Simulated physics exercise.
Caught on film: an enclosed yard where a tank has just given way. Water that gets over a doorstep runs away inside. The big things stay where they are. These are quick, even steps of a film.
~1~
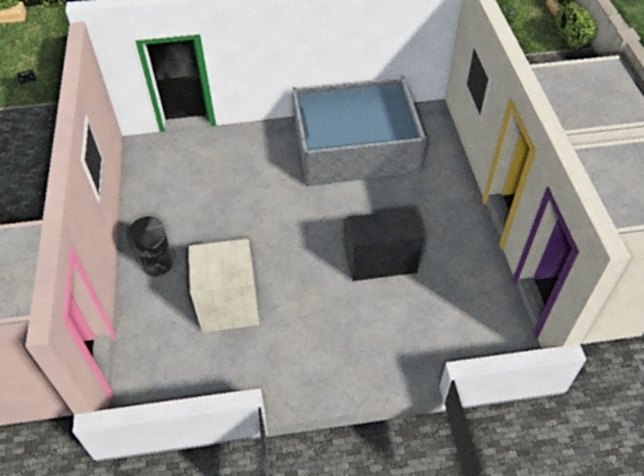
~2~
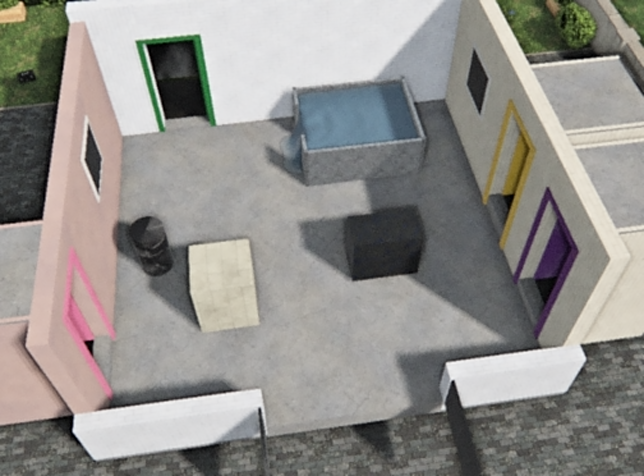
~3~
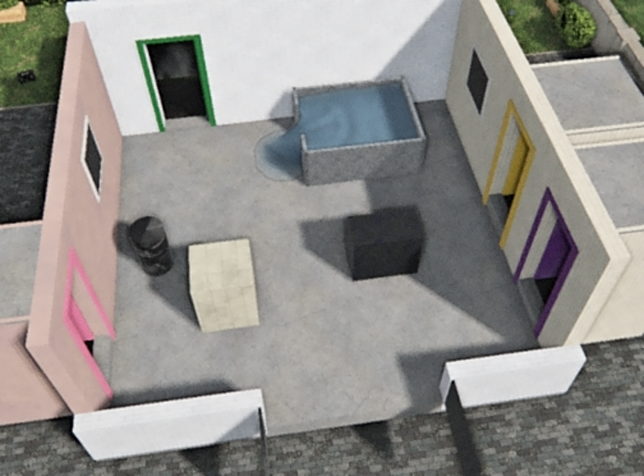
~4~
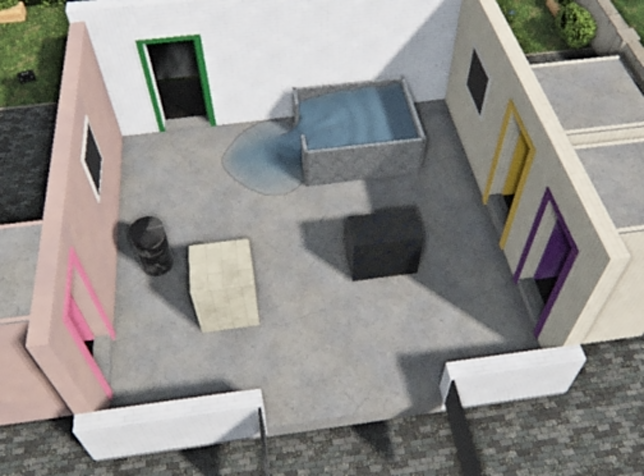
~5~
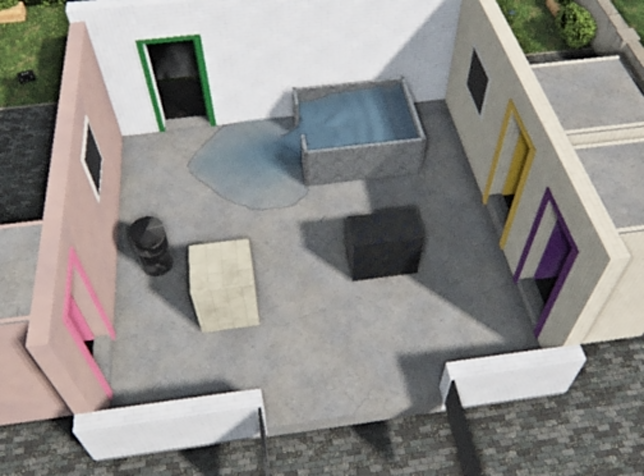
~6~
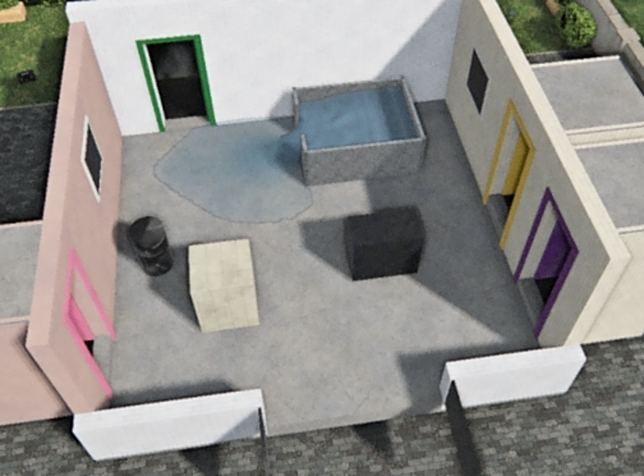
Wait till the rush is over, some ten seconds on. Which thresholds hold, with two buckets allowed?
The green door lets in a lot; the purple door admits no more than that; the yellow door admits no more than that; the pink door admits no more than that.
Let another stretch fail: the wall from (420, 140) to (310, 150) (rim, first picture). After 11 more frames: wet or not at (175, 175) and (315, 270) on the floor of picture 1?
As listed: Dry, covered.
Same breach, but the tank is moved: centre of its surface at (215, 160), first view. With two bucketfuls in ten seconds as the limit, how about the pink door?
In short: The pink door is under.
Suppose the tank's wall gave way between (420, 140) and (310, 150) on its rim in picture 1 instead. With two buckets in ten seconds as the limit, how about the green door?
My reading: The green one holds.
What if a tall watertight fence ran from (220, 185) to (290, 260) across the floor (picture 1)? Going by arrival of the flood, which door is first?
I say the door marked green.
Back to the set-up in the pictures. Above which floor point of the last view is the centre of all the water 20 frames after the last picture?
Close to (252, 187).
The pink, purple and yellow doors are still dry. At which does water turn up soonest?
The pink door.
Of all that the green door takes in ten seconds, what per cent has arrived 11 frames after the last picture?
Roughly 15 per cent.
A moment on, water covers 30 % of the floor; the green door under two buckets in, the purple door not reached, the yellow door not reached, the pink door not reached.
Next, water covers 35 % of the floor; the green door over two buckets in, the purple door not reached, the yellow door not reached, the pink door not reached.
Then, water covers 40 % of the floor; the green door over two buckets in, the purple door not reached, the yellow door not reached, the pink door wet at the sill, nothing in.
Later, water covers 70 % of the floor; the green door far over two buckets in, the purple door not reached, the yellow door not reached, the pink door wet at the sill, nothing in.
In the end, water covers 95 % of the floor; the green door far over two buckets in, the purple door wet at the sill, nothing in, the yellow door wet at the sill, nothing in, the pink door wet at the sill, nothing in.
